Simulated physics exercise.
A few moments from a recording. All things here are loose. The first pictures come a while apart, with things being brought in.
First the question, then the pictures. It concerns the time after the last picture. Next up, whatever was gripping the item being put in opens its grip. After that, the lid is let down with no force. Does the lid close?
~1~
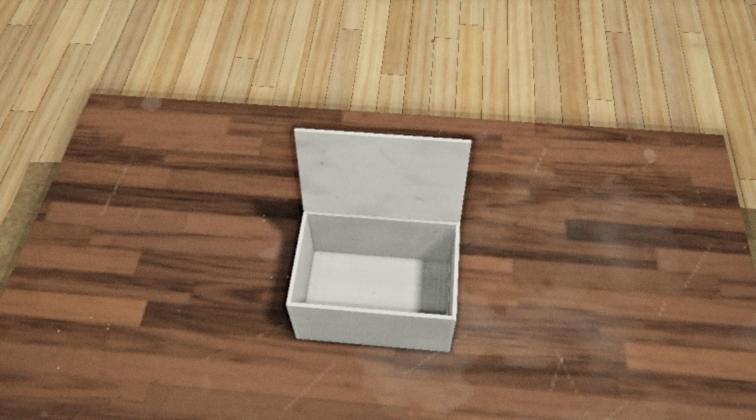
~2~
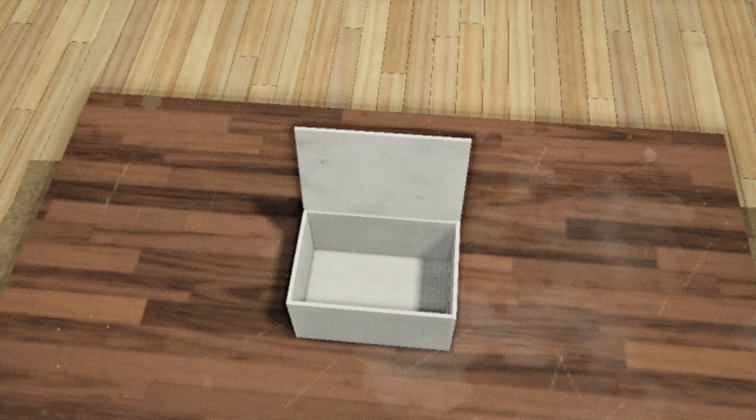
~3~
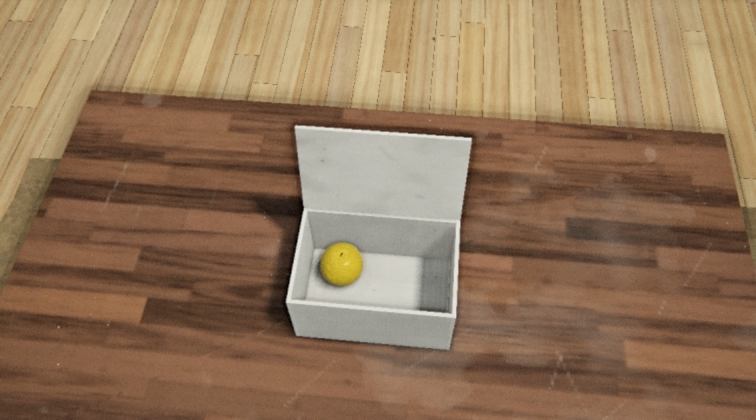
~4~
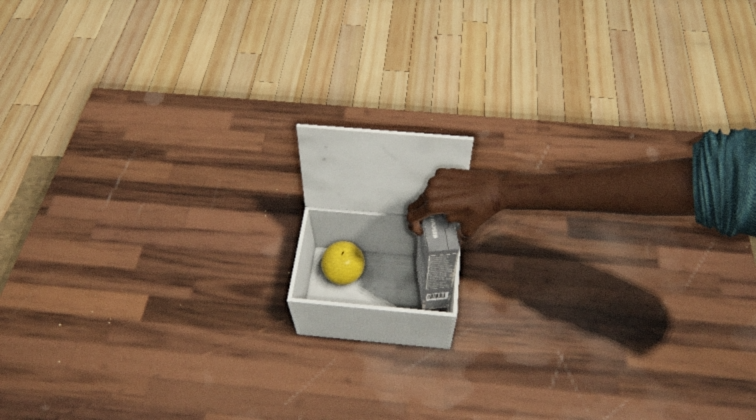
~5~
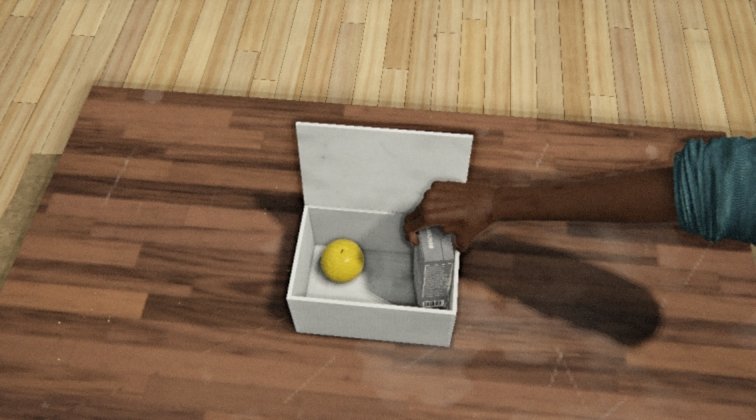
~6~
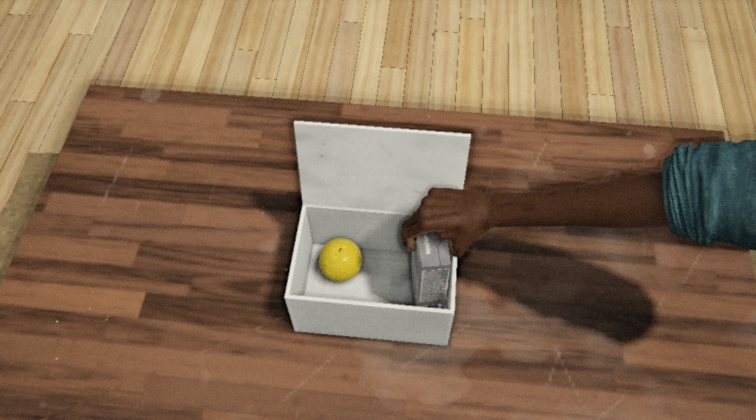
No: The box is going to remain unclosed.
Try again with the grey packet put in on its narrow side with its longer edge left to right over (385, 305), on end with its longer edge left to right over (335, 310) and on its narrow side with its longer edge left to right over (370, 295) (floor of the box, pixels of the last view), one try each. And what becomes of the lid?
Going through the three tries, the lid settles all the way, then hangs open, then settles all the way.
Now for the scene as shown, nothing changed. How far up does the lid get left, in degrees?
It stays some 55° above the rim.
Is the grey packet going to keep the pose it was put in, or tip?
Looking at the last picture, the grey packet is left as set.
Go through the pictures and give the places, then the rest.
The last thing is not in view yet, in the first frame.
The last thing is not in view yet, in the second frame.
The last thing is not in view yet; yellow apple (342, 264), in the third frame.
Still above its spot; grey packet (435, 257); yellow apple (343, 263), in the fourth frame.
Still above its spot; grey packet (432, 266); yellow apple (342, 261), in the fifth frame.
In place under the hand; grey packet (429, 270); yellow apple (340, 260), in the sixth frame.
Then, 1.20 s after the last picture, lid starting down.
Then, 1.50 s after the last picture, lid 65° above the rim.
At rest, lid 53° above the rim; both in place. Seen from the same camera at the end, grey packet near (433, 276).
